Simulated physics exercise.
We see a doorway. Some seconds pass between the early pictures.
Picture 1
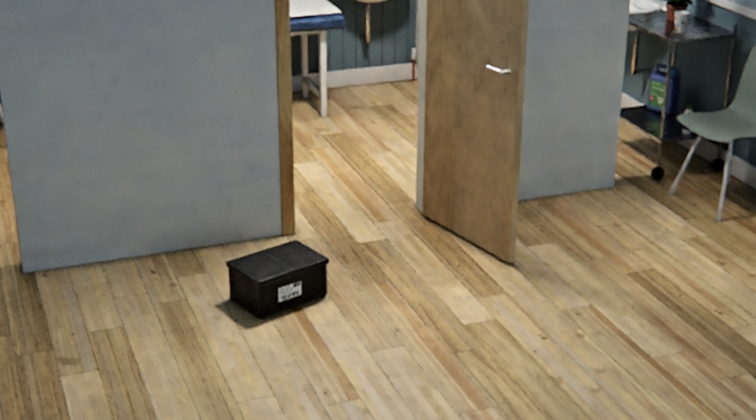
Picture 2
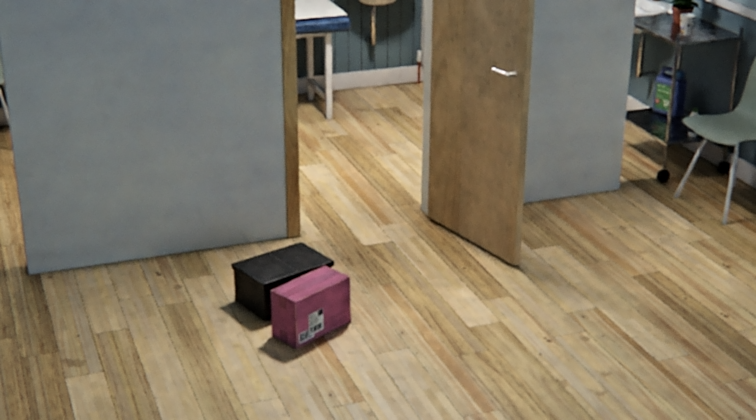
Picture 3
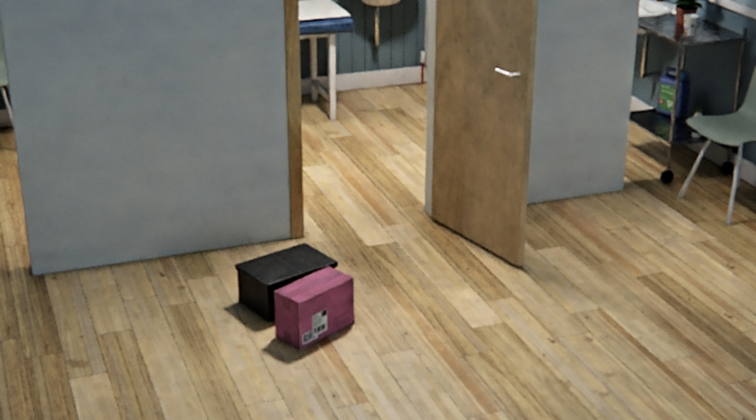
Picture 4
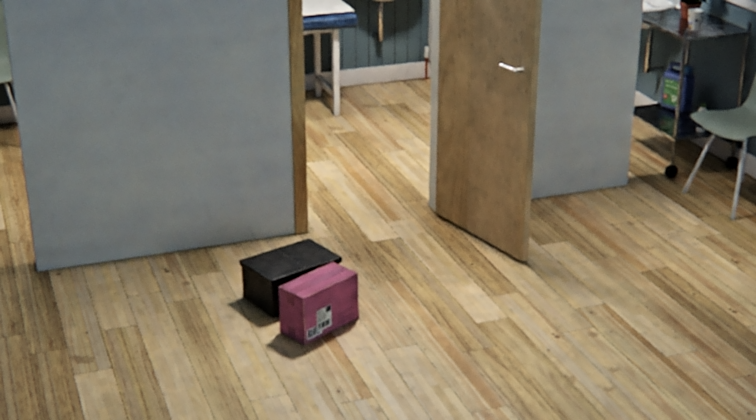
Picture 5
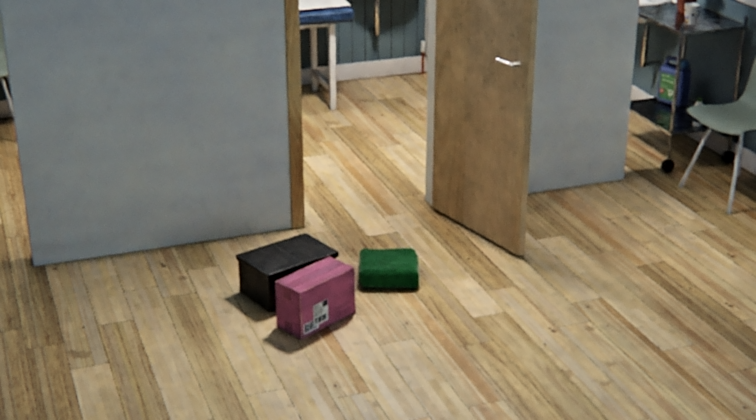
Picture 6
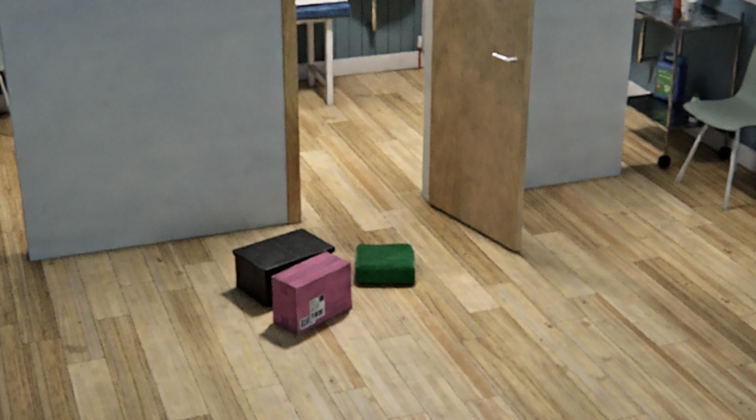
Black tote sitting on a wooden floor near an open door, a pink parcel and then a green cushion appearing beside it.
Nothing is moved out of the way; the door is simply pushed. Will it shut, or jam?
Here the door shuts.
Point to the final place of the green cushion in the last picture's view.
Around (354, 263).
Then, 1.10 s past the last view, door at 61°; green cushion displaced a little near (381, 264).
Then, 1.60 s past the last view, door at 38°; green cushion displaced a little near (354, 263); black tote displaced a little.
Finally, door at 0°; moved from the start, green cushion; the other 2 still in place. Final places as the last picture's camera would see them, green cushion near (354, 263).
